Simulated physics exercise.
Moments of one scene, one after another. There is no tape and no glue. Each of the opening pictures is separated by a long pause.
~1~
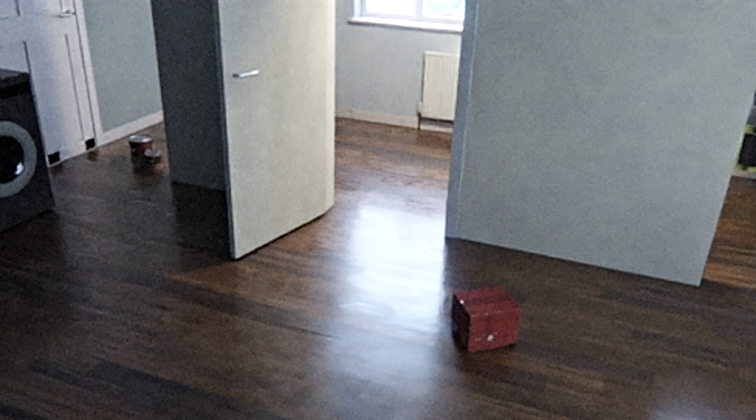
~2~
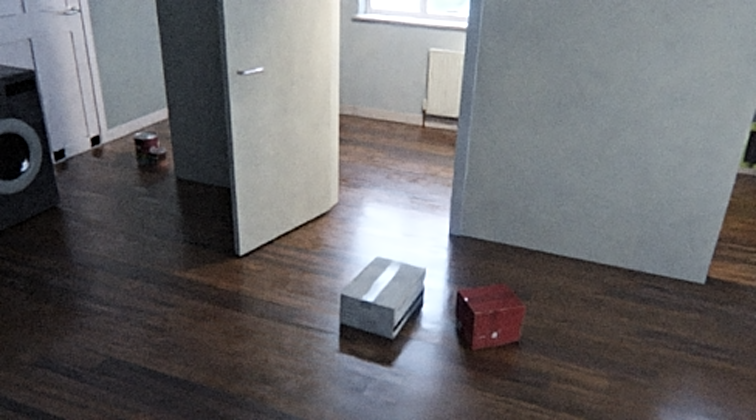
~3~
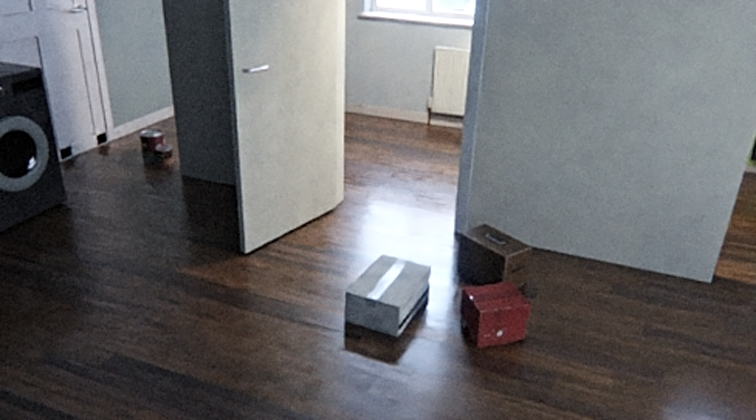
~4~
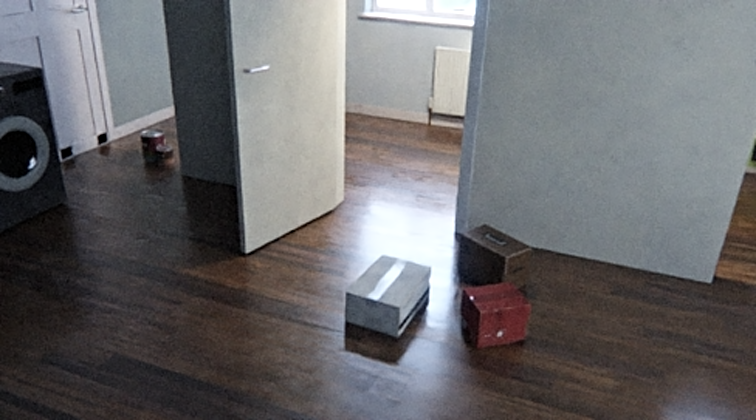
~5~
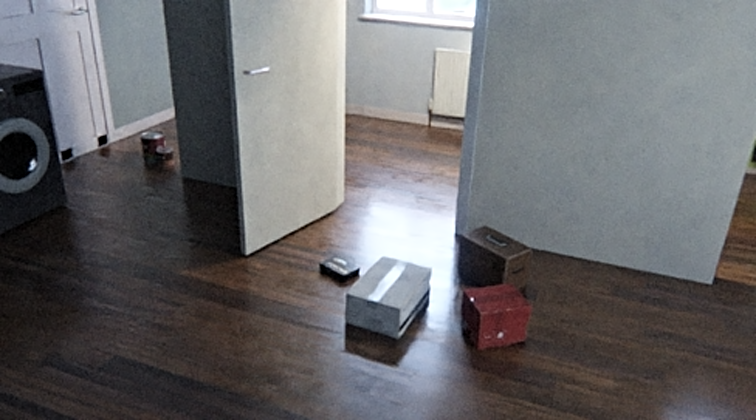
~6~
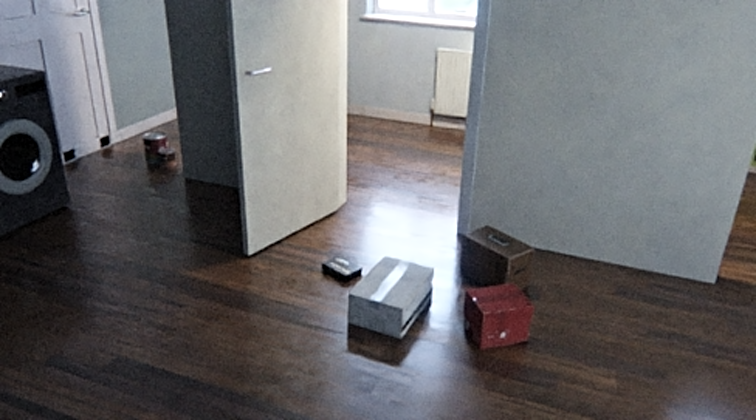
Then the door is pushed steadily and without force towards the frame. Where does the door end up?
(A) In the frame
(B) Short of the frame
Option A: In the frame.
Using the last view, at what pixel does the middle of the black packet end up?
At about (429, 264).
Then, 0.70 s later than the last frame, door 62° open; black packet moved about its own width near (370, 271).
Then, 1.00 s later than the last frame, door 35° open; black packet moved well along near (418, 265).
When it is over, door 0° open; moved from the start, black packet; the other 3 as before. End places, in pixels of the last picture, black packet near (429, 264).
